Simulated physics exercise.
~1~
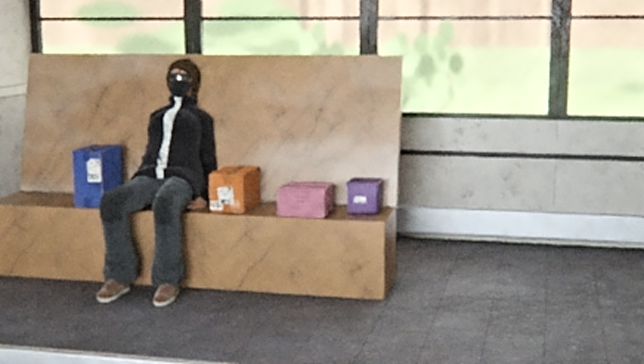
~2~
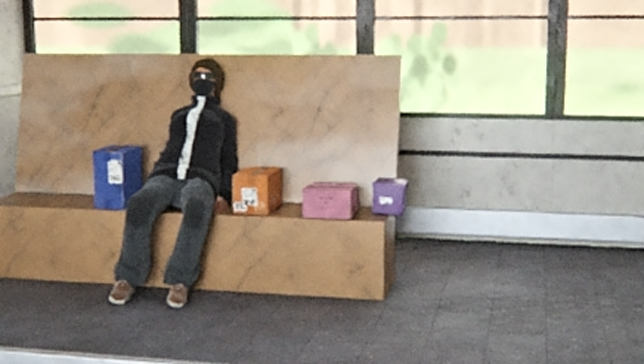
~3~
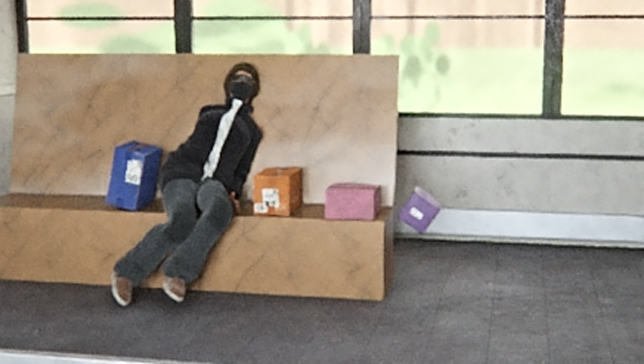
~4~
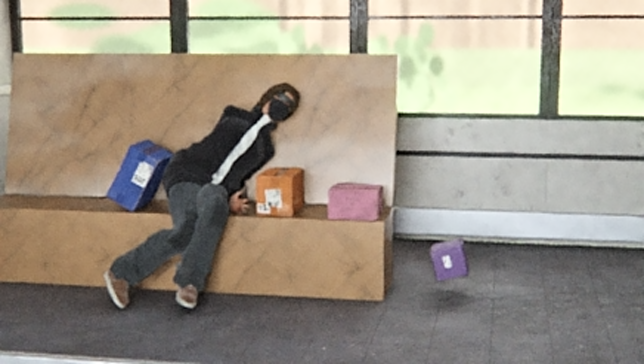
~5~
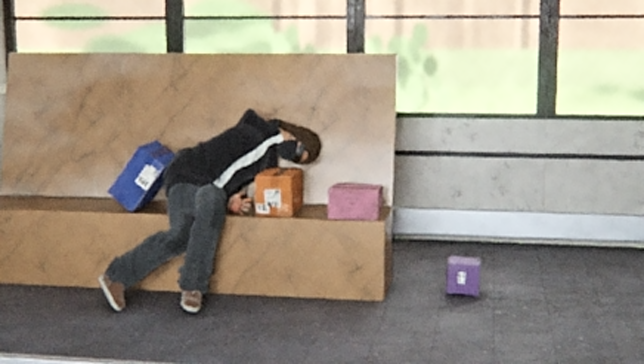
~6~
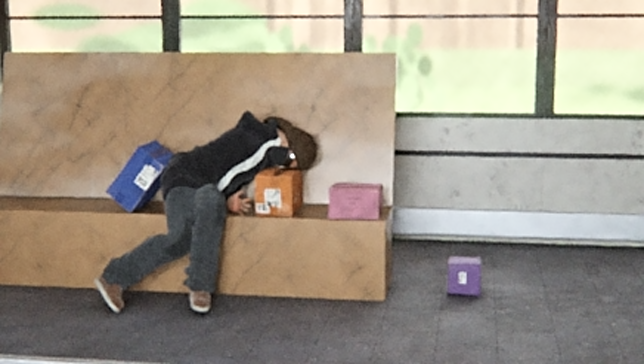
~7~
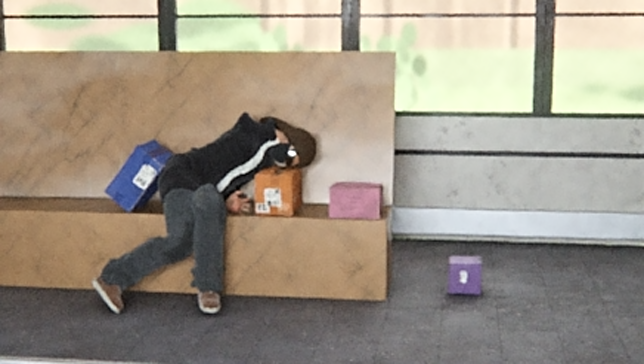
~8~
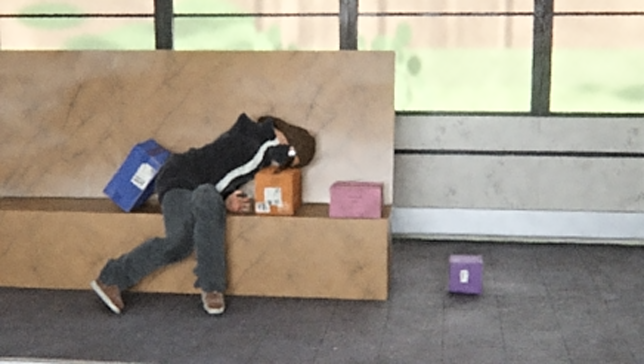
On a tan side bench beneath a row of windows, a limp figure in dark clothes and a mask sits among four boxes, a blue one to the left and orange, pink and purple ones to the right. Everything shifts to the right, and the purple box slides off the bench end, tumbling to the floor. The figure topples sideways the same way, feet trailing, while the blue box tips over against the body. The head comes down onto the orange box. At the end the figure lies slumped there, the pink box still upright on the bench and the purple one on the floor.
